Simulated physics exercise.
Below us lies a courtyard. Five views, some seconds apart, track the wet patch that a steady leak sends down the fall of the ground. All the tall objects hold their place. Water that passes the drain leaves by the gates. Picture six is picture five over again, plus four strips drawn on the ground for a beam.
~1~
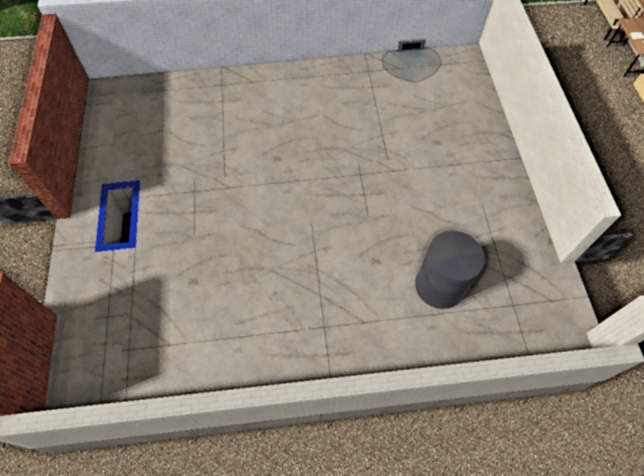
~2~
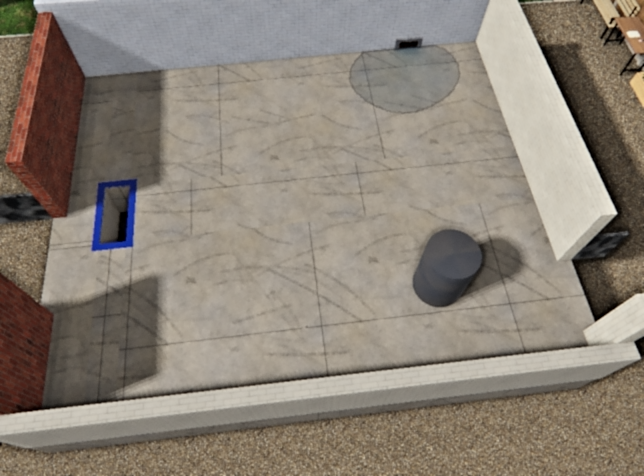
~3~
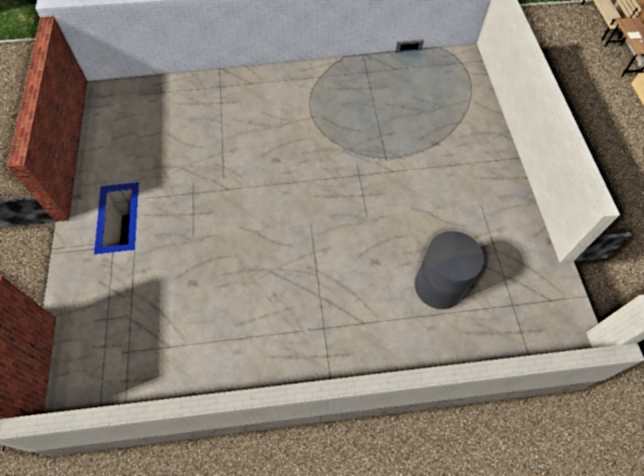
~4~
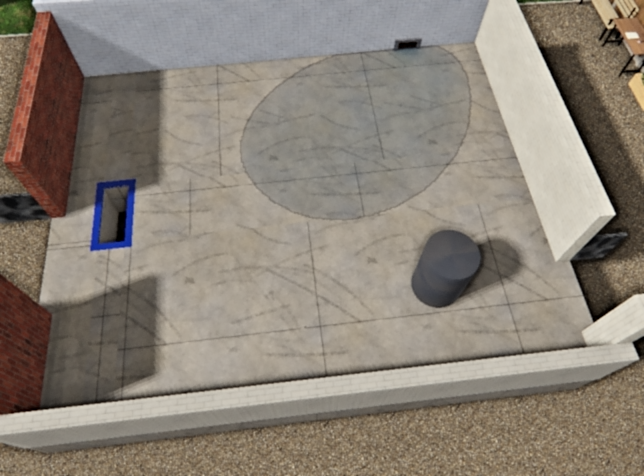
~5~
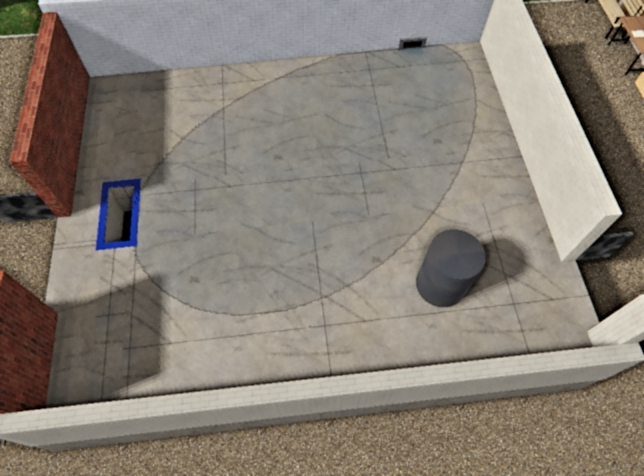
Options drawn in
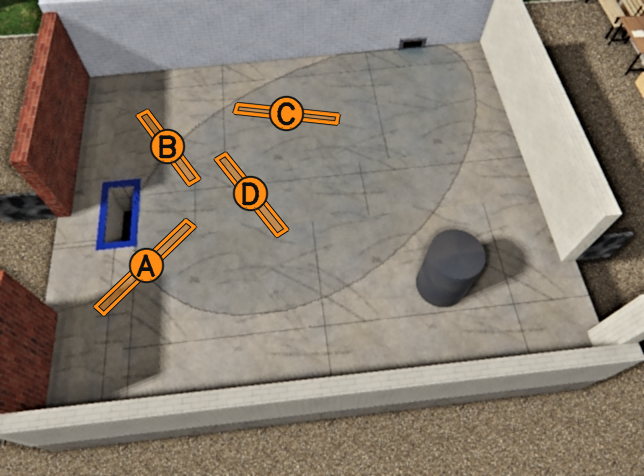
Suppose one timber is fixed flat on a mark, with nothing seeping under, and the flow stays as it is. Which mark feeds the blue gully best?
Take A.
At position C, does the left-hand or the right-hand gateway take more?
The left gate.
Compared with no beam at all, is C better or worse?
Worse.
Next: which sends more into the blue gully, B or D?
It is D.
On the marked copy, A from (99, 310) to (190, 223); B from (142, 113) to (193, 181); C from (236, 108) to (337, 119); D from (221, 156) to (281, 232).
With A, about 26 % of the stream runs into the blue gully, about 71 % out by the gates.
With B, about 12 % of the stream runs into the blue gully, about 86 % out by the gates.
With C, about 12 % of the stream runs into the blue gully, about 85 % out by the gates.
With D, about 18 % of the stream runs into the blue gully, about 80 % out by the gates.
